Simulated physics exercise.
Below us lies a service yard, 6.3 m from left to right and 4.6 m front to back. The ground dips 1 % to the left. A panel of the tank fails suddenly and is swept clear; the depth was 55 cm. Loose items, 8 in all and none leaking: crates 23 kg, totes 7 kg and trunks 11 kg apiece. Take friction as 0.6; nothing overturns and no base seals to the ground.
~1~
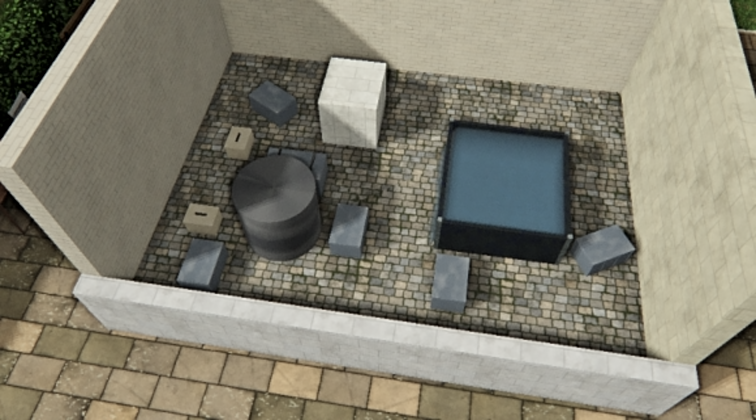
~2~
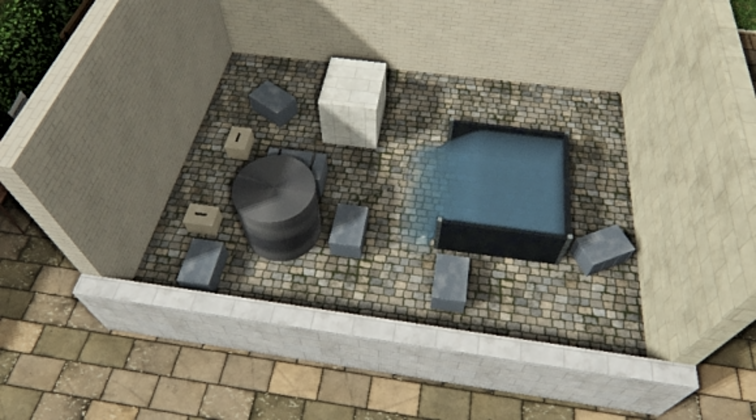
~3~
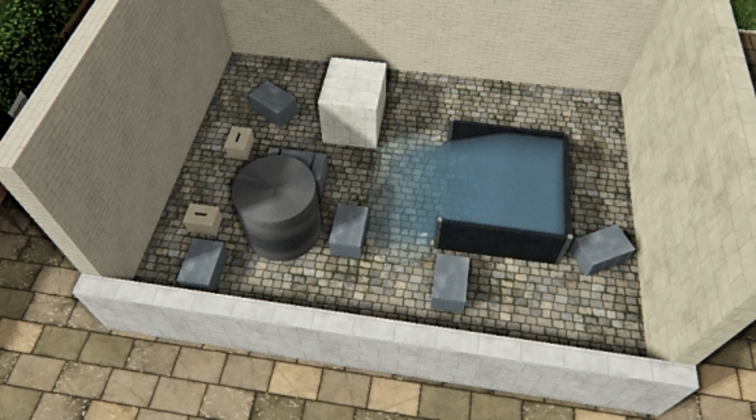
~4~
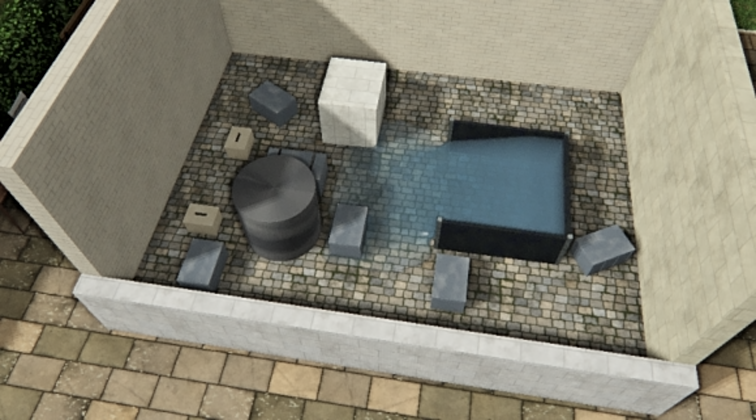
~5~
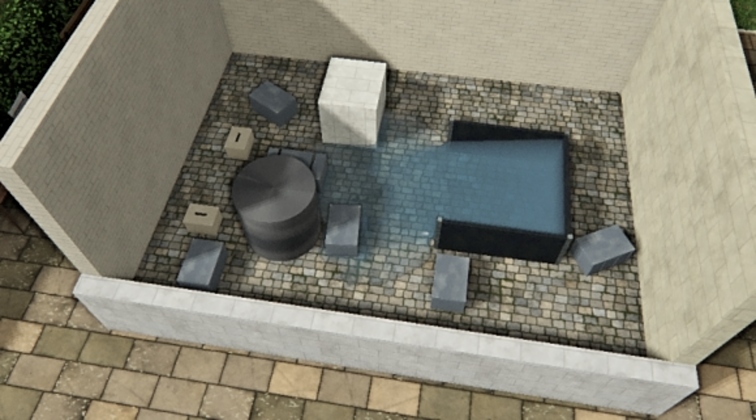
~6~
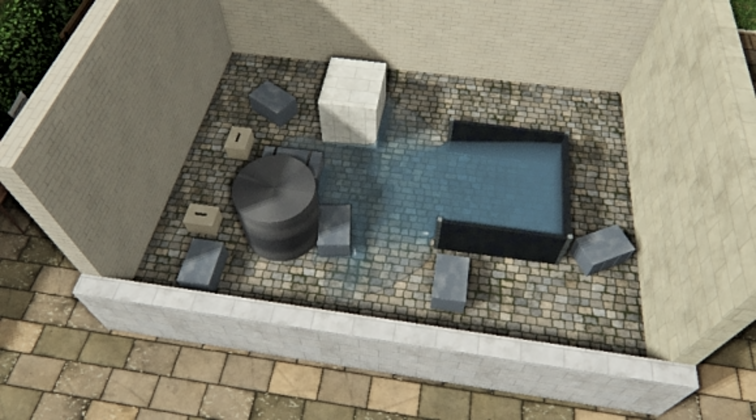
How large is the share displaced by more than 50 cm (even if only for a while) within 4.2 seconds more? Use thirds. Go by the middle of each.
It is between one and two thirds.
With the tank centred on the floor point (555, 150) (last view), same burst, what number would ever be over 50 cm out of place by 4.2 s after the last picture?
Then 3.
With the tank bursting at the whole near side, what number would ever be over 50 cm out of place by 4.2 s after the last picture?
In that case 5 of them.
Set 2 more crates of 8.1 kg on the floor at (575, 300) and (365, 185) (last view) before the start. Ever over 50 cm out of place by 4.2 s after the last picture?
In that order: Short of it, over.
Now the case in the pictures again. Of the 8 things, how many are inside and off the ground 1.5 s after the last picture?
At that moment 2.
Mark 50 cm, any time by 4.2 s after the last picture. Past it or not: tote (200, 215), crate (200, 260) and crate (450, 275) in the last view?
In turn: Over, more, under.
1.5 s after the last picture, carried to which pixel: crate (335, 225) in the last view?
Near (286, 292).
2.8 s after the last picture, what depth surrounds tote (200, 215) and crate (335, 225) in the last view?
Roughly 9 and 14 cm.
Then, 0.4 s after the last picture 1 of 8 are over 50 cm from their spots; 0 afloat.
Then, 1.5 s after the last picture 3 of 8 are over 50 cm from their spots; 2 afloat.
Then, 2.8 s after the last picture 3 of 8 are over 50 cm from their spots; 5 afloat.
Then, 4.2 s after the last picture 5 of 8 are over 50 cm from their spots, and 5 have been at some point; 5 afloat.
